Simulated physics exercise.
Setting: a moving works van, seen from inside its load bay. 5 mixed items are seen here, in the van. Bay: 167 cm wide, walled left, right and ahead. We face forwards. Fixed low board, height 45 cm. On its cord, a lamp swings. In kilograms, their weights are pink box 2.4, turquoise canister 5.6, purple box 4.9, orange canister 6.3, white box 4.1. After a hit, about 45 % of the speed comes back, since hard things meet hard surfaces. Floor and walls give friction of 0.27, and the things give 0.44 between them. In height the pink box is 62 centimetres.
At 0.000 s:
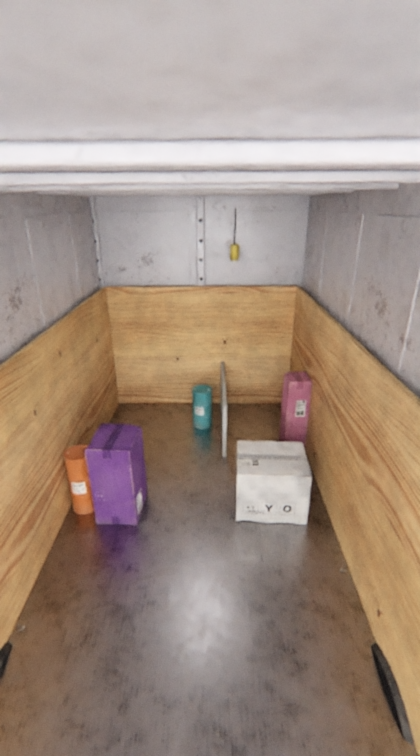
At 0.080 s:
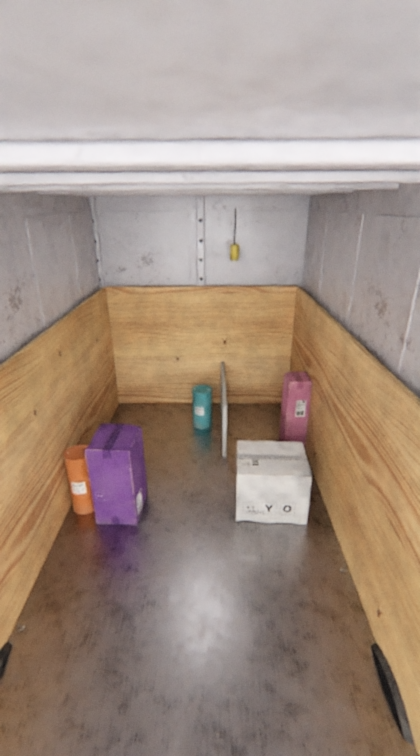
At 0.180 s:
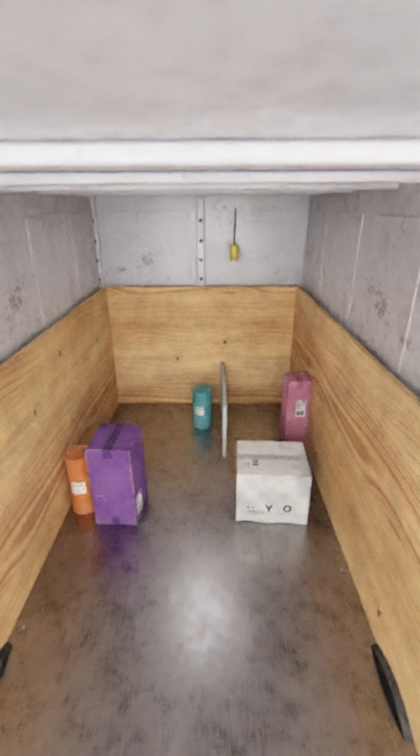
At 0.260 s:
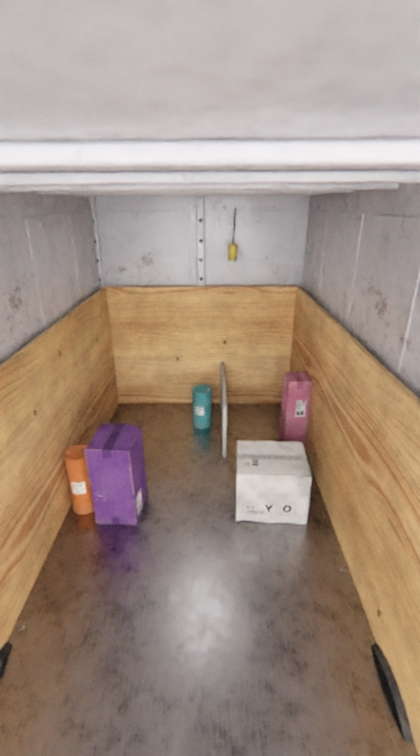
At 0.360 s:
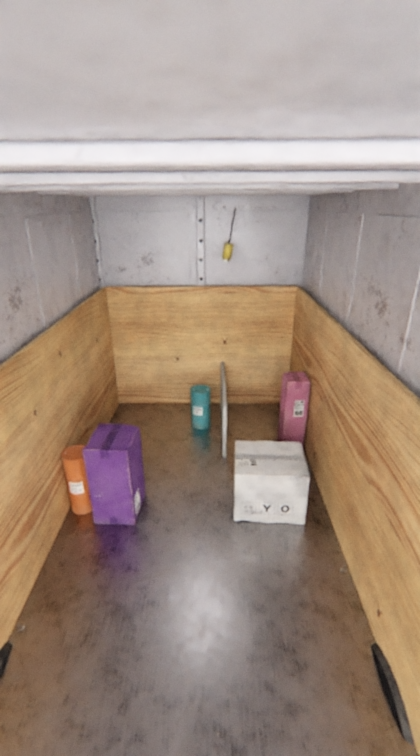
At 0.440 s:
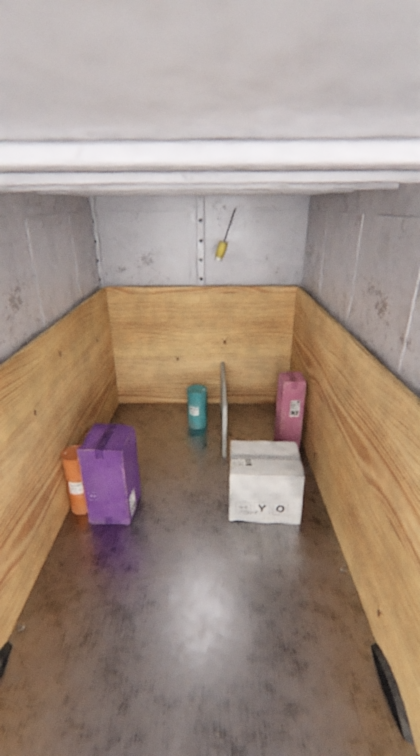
Hanging yellow lamp swinging left inside a wood-panelled van load bay as boxes and canisters shift slightly left on the floor.
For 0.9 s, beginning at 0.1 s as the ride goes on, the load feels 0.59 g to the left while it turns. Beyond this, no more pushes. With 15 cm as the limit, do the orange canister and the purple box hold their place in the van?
As it turns out, the orange canister stays where it started; as for the purple box, it stays where it started.
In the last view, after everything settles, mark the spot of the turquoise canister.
It finishes around (125, 407).
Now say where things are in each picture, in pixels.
Steady run; orange canister (82, 480); purple box (119, 473), in the first picture.
Steady run; white box (270, 480); pink box (295, 413), in the second picture.
Load feels 0.19 g left; turquoise canister (202, 407); white box (270, 480), in the third picture.
Load feels 0.38 g left; pink box (294, 413); turquoise canister (202, 407), in the fourth picture.
Load feels 0.59 g left; white box (268, 480); pink box (293, 413), in the fifth picture.
Load feels 0.59 g left; orange canister (79, 480); purple box (112, 473) 4 cm from its spot, in the sixth picture.
By 0.54 s, load feels 0.59 g left; purple box 5 cm from its spot near (111, 474); turquoise canister 11 cm from its spot; white box 11 cm from its spot.
By 0.74 s, load feels 0.59 g left; purple box 5 cm from its spot near (111, 474); turquoise canister 34 cm from its spot; white box 33 cm from its spot.
By 0.84 s, load feels 0.38 g left; purple box 5 cm from its spot near (111, 474); turquoise canister 50 cm from its spot; white box 49 cm from its spot.
By 1.04 s, steady run; purple box 5 cm from its spot near (111, 474); turquoise canister 74 cm from its spot; white box 60 cm from its spot.
When it is over (1.6 s), not toppled but over 15 cm from the start, pink box, turquoise canister and white box; the other 2 within 15 cm of the start. In the last view, orange canister near (79, 480), purple box near (111, 474).
